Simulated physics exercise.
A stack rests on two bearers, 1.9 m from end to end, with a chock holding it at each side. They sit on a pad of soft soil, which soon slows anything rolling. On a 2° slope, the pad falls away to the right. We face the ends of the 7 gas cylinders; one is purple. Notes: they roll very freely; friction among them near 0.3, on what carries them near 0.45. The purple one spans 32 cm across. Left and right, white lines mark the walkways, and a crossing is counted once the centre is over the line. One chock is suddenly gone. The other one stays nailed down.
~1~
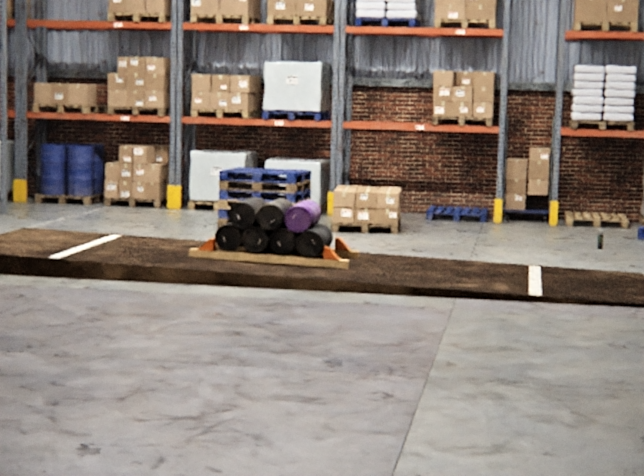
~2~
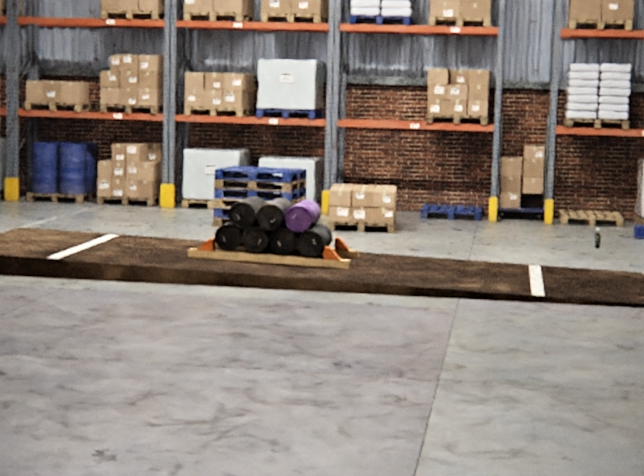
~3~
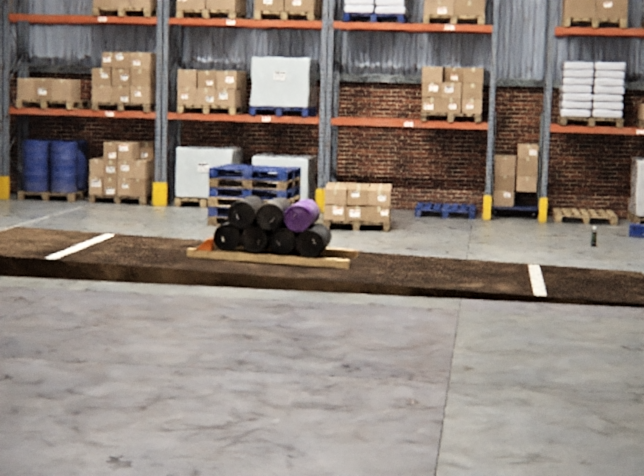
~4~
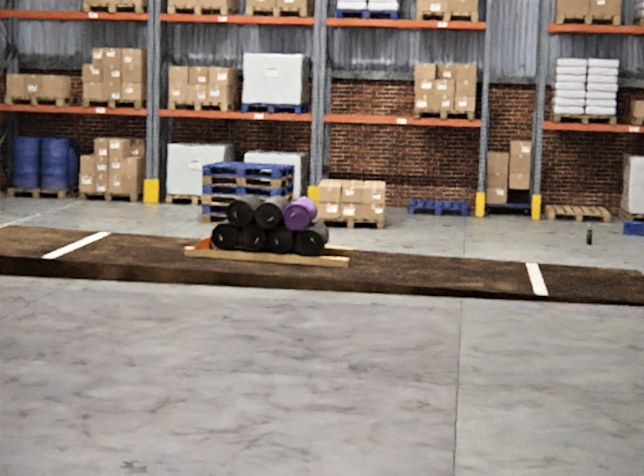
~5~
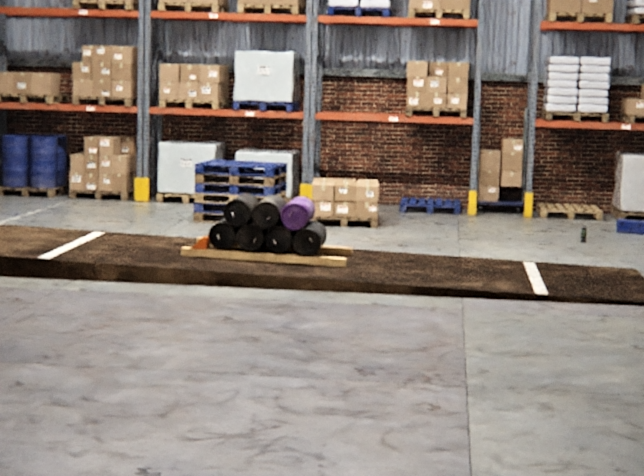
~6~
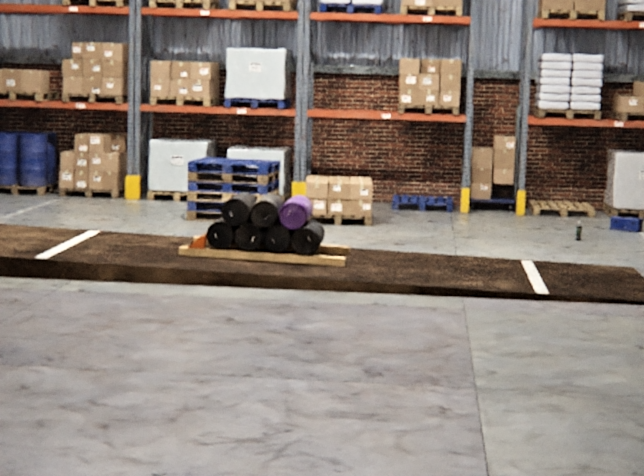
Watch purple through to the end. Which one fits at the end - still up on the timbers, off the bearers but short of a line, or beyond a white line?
At the end it is off the bearers but short of a line.
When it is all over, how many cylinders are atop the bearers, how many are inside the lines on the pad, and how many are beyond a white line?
3 - 4 - 0.
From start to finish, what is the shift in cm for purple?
Purple shifts something like 150.
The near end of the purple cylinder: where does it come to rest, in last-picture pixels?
In the last picture it sits near (420, 258).
Then, 1.9 s after the last picture, purple is up on others, 50 cm from the bearers' right end, rolling right; 0 past a line.
Then, 4.3 s after the last picture, purple is off the bearers, 205 cm short of the right line, rolling right; 0 past a line.
At rest (9.5 s after the last picture), purple is off the bearers, 130 cm short of the right line; 0 past a line.
